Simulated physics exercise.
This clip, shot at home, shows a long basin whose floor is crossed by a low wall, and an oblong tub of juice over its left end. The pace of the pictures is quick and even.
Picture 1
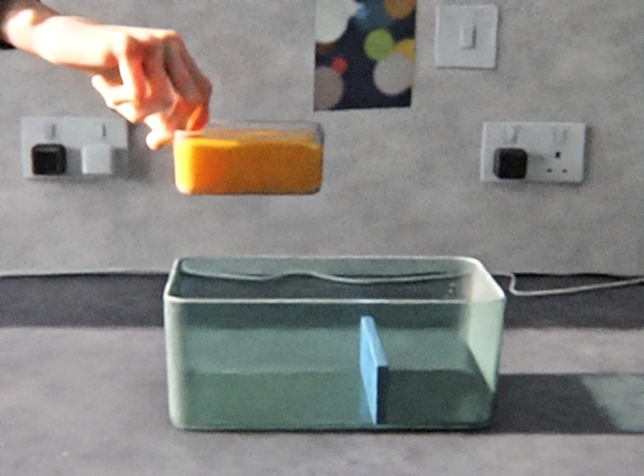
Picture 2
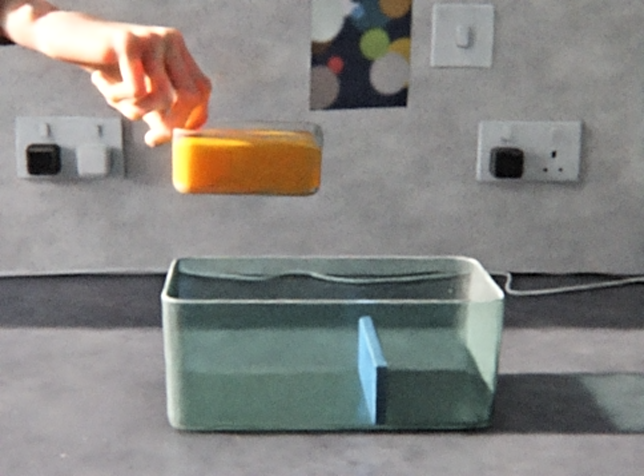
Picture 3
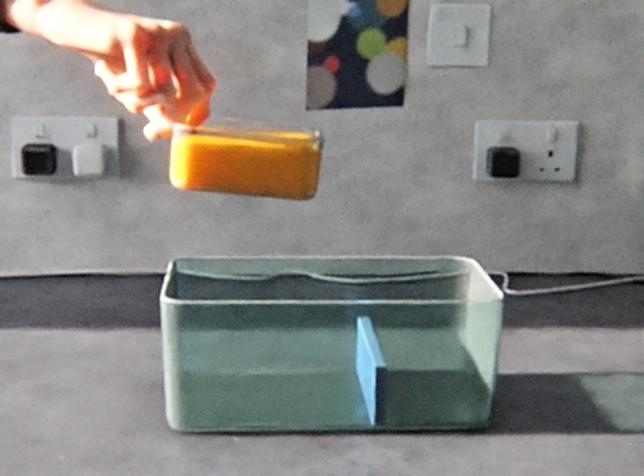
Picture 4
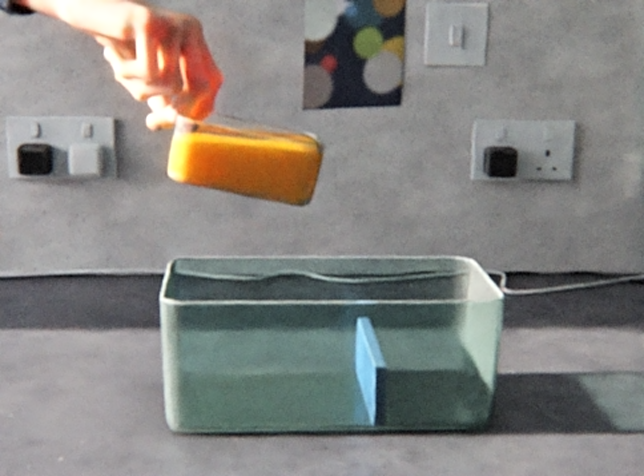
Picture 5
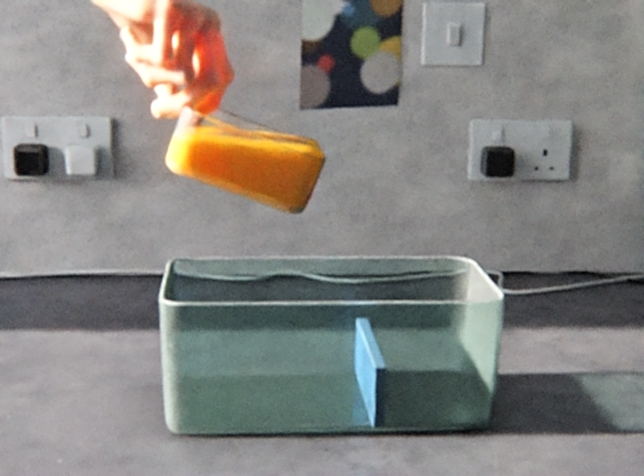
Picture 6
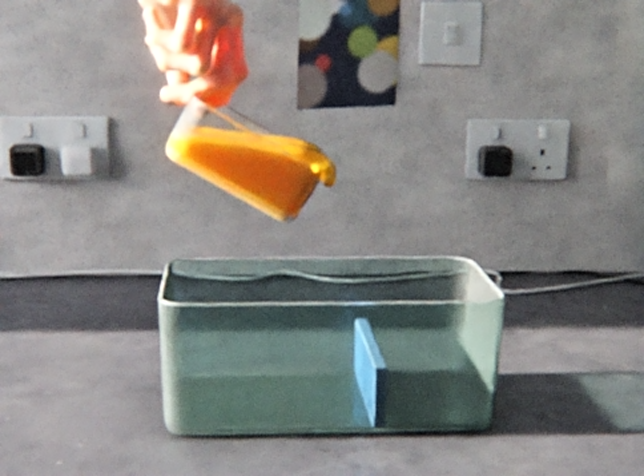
A hand at upper left holds a small clear tub of orange juice above the left side of a long, greenish see-through basin with a low blue wall across its floor. Seen from the front, the basin sits on a dark grey surface before a grey wall with sockets, a switch and a spotted picture. The hand tilts the tub steadily rightward until juice bulges over its right rim, while the view drifts slightly right.
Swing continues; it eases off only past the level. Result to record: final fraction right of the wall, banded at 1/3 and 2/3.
Middle band.
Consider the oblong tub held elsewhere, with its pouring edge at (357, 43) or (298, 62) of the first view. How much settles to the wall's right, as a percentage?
In turn 80 and 50 in a hundred.
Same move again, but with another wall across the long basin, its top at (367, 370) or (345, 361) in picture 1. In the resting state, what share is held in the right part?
The first one comes to 60 percent, while the second comes to 75 percent.
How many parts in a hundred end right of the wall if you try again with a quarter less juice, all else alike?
35 per cent.
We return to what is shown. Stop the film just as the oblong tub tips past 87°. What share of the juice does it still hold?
15 %.
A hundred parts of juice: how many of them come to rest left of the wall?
It comes to 45 per cent or so.
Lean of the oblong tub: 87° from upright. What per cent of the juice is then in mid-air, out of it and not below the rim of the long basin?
It's close to 35 per cent.
A moment on, the oblong tub is tipped on its side and 14 per cent is still to pour, 14 is left of the wall and 39 right of it.
Next, the oblong tub is tipped right over and 4 per cent is still to pour, 36 is left of the wall and 56 right of it.
Then the oblong tub is tipped right over and 0 per cent is still to pour, 42 is left of the wall and 55 right of it.
Later the oblong tub is tipped right over and 0 per cent is still to pour, 44 is left of the wall and 55 right of it.
At rest 44 per cent lies left of the wall, 55 right of it and 1 outside.
